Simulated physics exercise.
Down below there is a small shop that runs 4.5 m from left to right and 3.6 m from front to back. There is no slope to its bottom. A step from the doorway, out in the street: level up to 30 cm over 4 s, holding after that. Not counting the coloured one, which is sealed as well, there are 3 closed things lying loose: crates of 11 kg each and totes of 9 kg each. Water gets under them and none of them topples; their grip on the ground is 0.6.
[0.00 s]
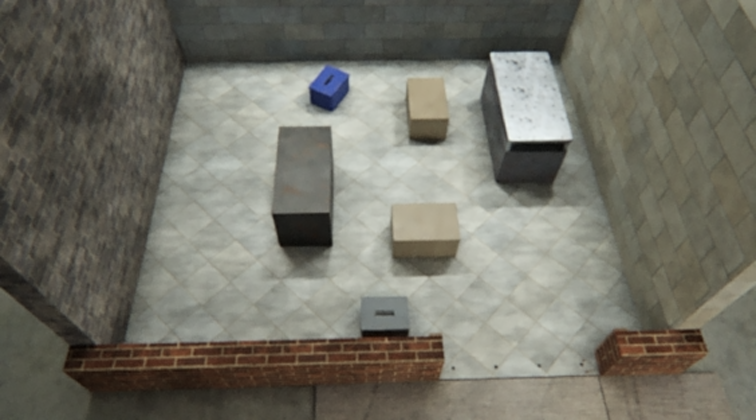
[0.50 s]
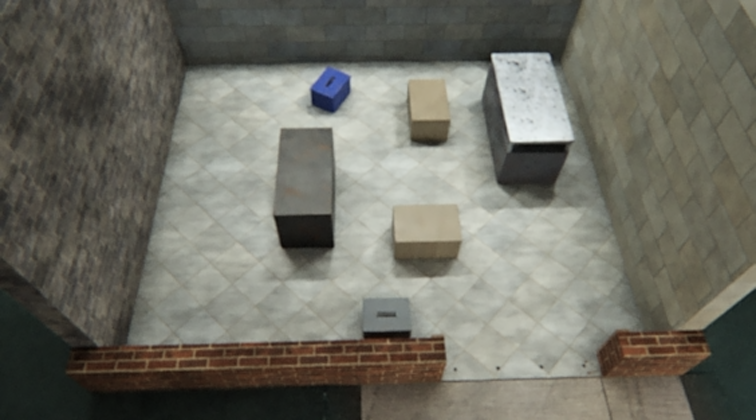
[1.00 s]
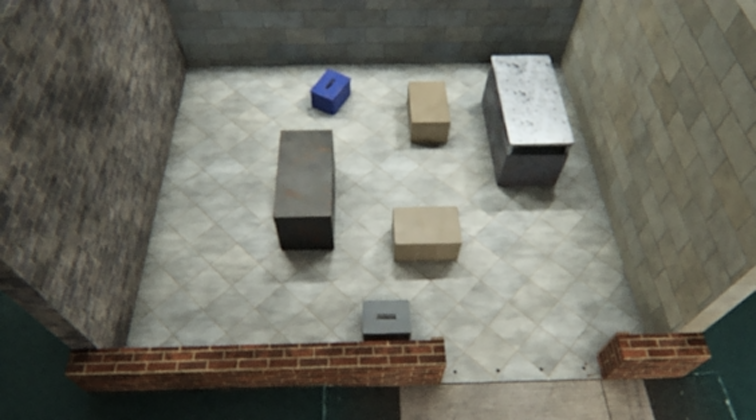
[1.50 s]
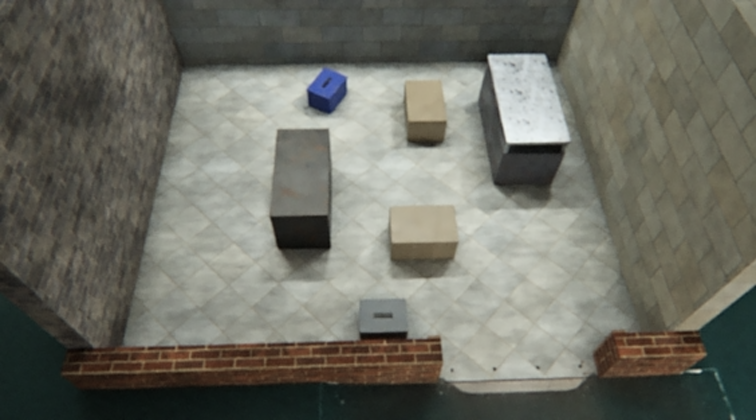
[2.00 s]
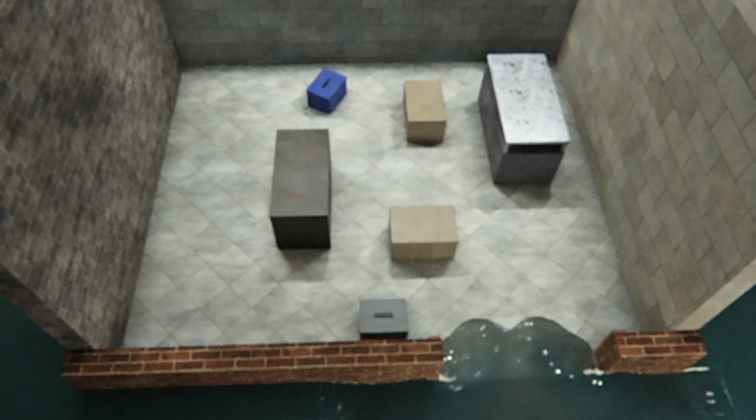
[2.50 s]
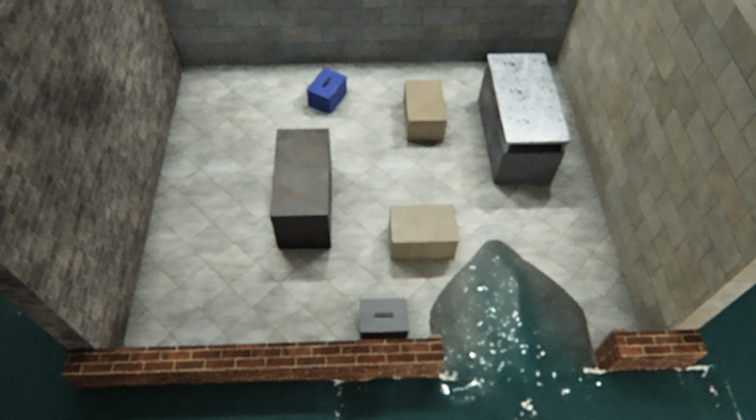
We see a small tiled room from above, holding boxes, a blue tote and larger dark and metallic blocks, as dark water covers the ground outside, then enters through the front doorway and spreads across nearby tiles.
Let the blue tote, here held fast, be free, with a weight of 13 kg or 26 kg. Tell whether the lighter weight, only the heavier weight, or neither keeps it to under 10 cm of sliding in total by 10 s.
Answer: Neither weight does.
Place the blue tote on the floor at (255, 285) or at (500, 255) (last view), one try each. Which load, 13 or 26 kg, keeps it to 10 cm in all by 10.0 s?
Going in order: Heavier weight required, neither weight works.
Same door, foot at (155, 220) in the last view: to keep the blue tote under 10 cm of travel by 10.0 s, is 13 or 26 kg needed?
In that setup just the second mass works.
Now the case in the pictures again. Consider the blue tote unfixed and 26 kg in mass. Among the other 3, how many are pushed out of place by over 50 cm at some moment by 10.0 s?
By my tally, 2.
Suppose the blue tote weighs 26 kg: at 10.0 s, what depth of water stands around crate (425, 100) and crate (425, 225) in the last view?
First about 18 cm, second about 8 cm.
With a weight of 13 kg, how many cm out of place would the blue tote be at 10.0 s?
Shift: Roughly 250 cm.
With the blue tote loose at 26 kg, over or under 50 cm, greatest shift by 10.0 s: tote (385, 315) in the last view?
Verdict for this one: Under half a metre.
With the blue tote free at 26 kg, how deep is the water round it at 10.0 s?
Around 21 cm.
After 3.5 s the blue tote would be 0 cm from its start with 13 kg and 0 cm from its start with 26 kg; 0 cm of water round it then.
After 4.5 s the blue tote would be 0 cm from its start with 13 kg and 0 cm from its start with 26 kg; 0 cm of water round it then.
After 7.0 s the blue tote would be 111 cm from its start with 13 kg and 3 cm from its start with 26 kg; 11 cm of water round it then.
After 10.0 s the blue tote would be 274 cm from its start with 13 kg and 74 cm from its start with 26 kg; 21 cm of water round it then.
